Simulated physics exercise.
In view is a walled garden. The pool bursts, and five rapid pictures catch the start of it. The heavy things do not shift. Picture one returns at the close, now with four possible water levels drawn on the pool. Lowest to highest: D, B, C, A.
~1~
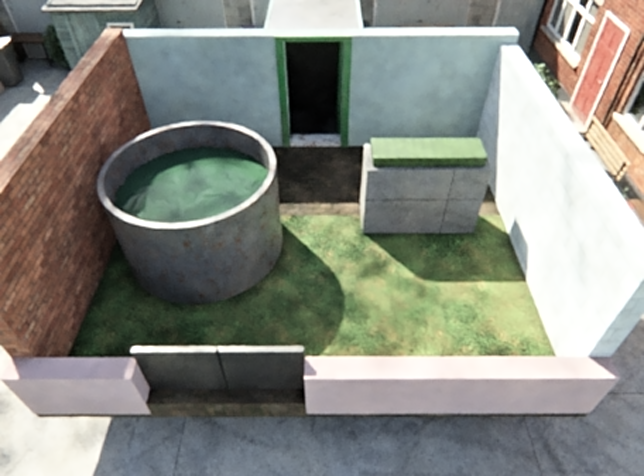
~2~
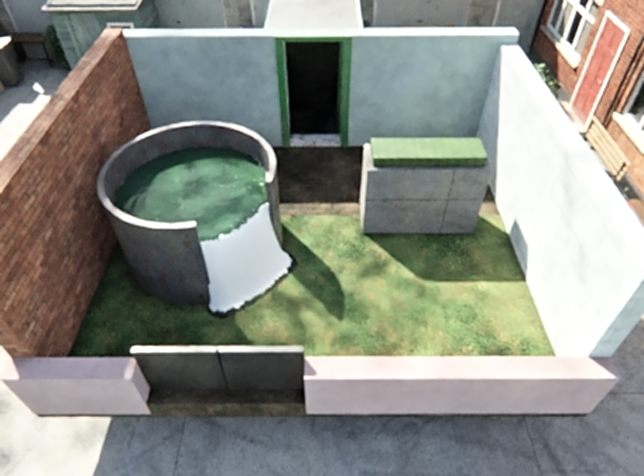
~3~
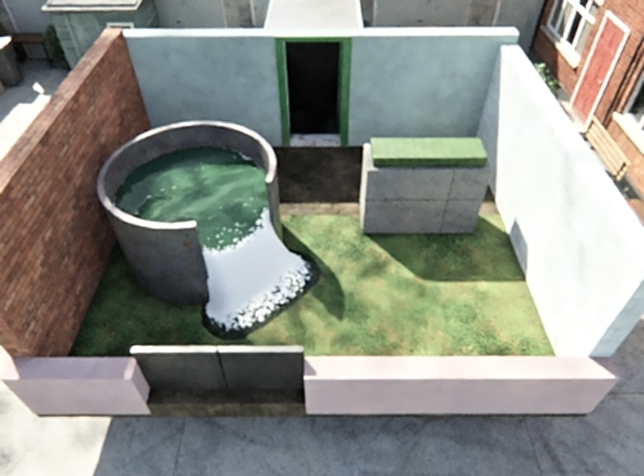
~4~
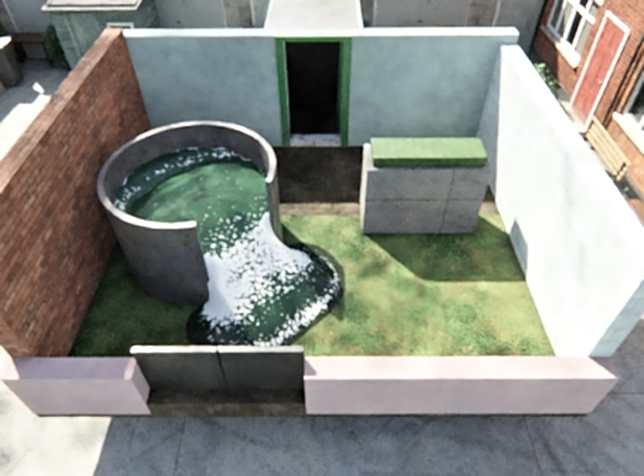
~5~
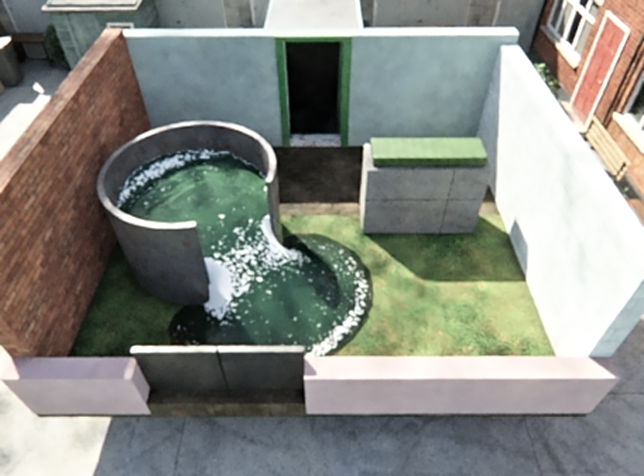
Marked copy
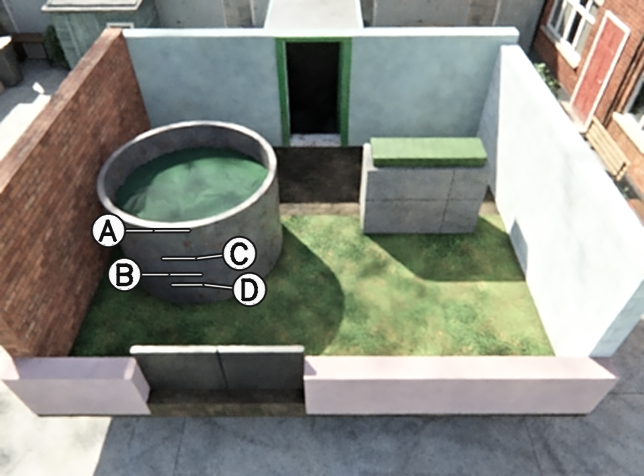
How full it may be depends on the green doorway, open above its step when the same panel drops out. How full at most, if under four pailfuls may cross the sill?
I would pick mark C.
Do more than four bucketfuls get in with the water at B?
No, not at all.
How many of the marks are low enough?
Three of them.
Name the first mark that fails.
Mark A.
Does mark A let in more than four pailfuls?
Yes, it does.
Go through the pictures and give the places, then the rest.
Water in the pool at rest, its middle at (194, 191); foot of the green doorway at (315, 146); shut gate at (220, 355), in the first picture.
In the second picture, 2 % of the ground under water, visible out to (281, 253).
In the third picture, 4 % of the ground under water, visible out to (311, 266).
In the fourth picture, 9 % of the ground under water, visible out to (338, 270).
In the fifth picture, 16 % of the ground under water, visible out to (367, 295).
In white, A at (170, 230); B at (184, 274); C at (179, 258); D at (188, 284); from the bottom up D, B, C, A.
With A, about 10 bucketfuls get in.
With B, nothing gets over.
With C, a splash gets over, under a bucket.
With D, nothing gets over.
